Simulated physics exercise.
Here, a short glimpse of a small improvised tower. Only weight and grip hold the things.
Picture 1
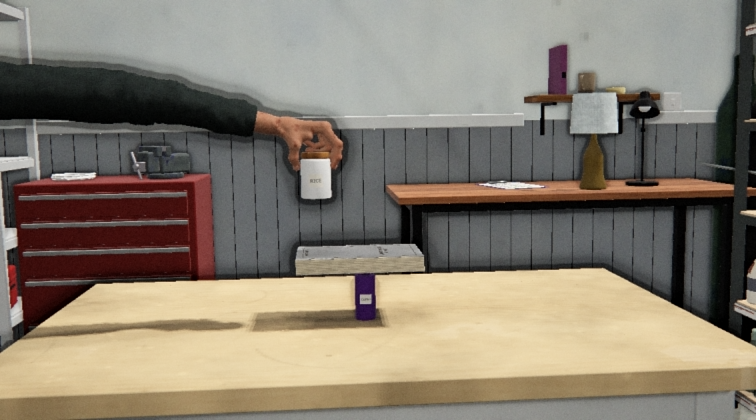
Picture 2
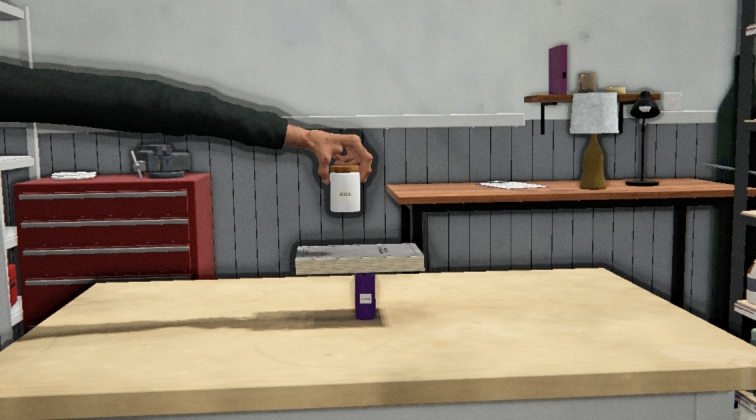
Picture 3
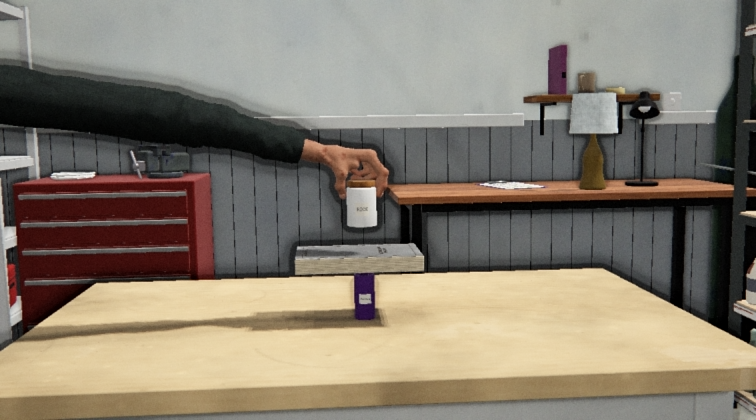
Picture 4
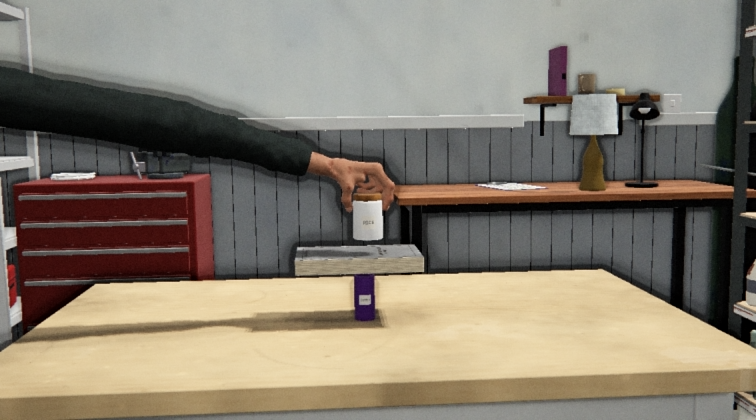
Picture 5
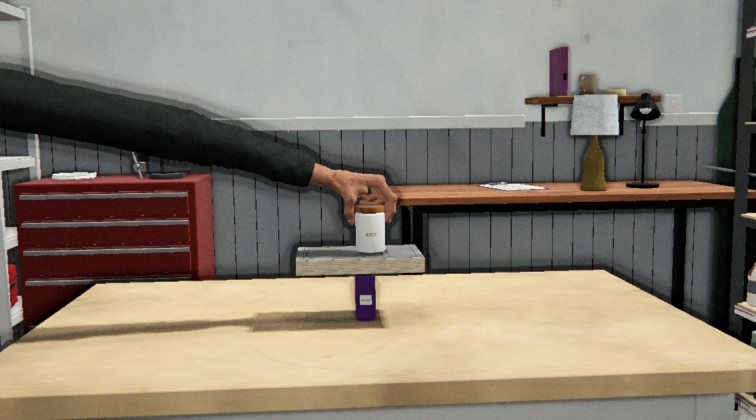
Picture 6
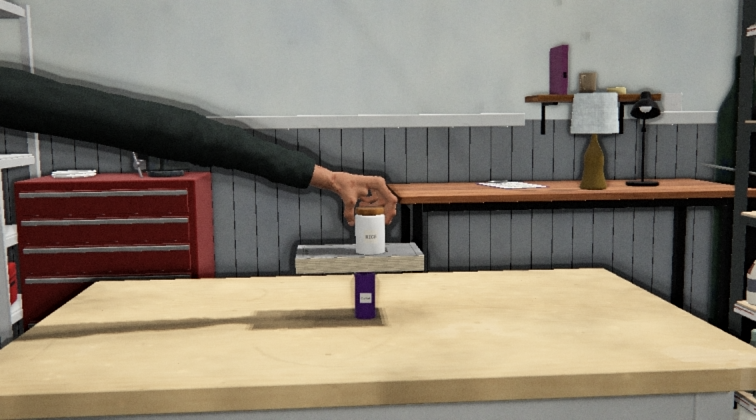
In a workshop with a red drawer cabinet and a wooden bench behind, a dark-sleeved arm reaches in from the left, holding a white jar above a slab balanced on a purple shaker. The hand moves the jar right and down, then sets it on the slab, fingers still gripping it.
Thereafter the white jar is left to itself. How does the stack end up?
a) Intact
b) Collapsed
a, intact.
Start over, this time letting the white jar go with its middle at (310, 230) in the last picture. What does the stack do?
The stack then collapses.
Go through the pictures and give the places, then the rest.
On its way; white jar (316, 175); purple shaker (365, 292), in the first picture.
On its way; white jar (345, 188); purple shaker (365, 292), in the second picture.
On its way; white jar (361, 203); purple shaker (365, 292), in the third picture.
On its way; white jar (368, 216); purple shaker (365, 293), in the fourth picture.
On its way; white jar (370, 228); purple shaker (365, 293), in the fifth picture.
Set down, still held; white jar (370, 230); purple shaker (365, 291), in the sixth picture.
Then, 0.20 s later than the last frame, all is still.
Then, 0.50 s later than the last frame, white jar resting near (370, 230).
When it is over, all 3 as before. End places, in pixels of the last picture, white jar near (370, 230). The stack stays up.
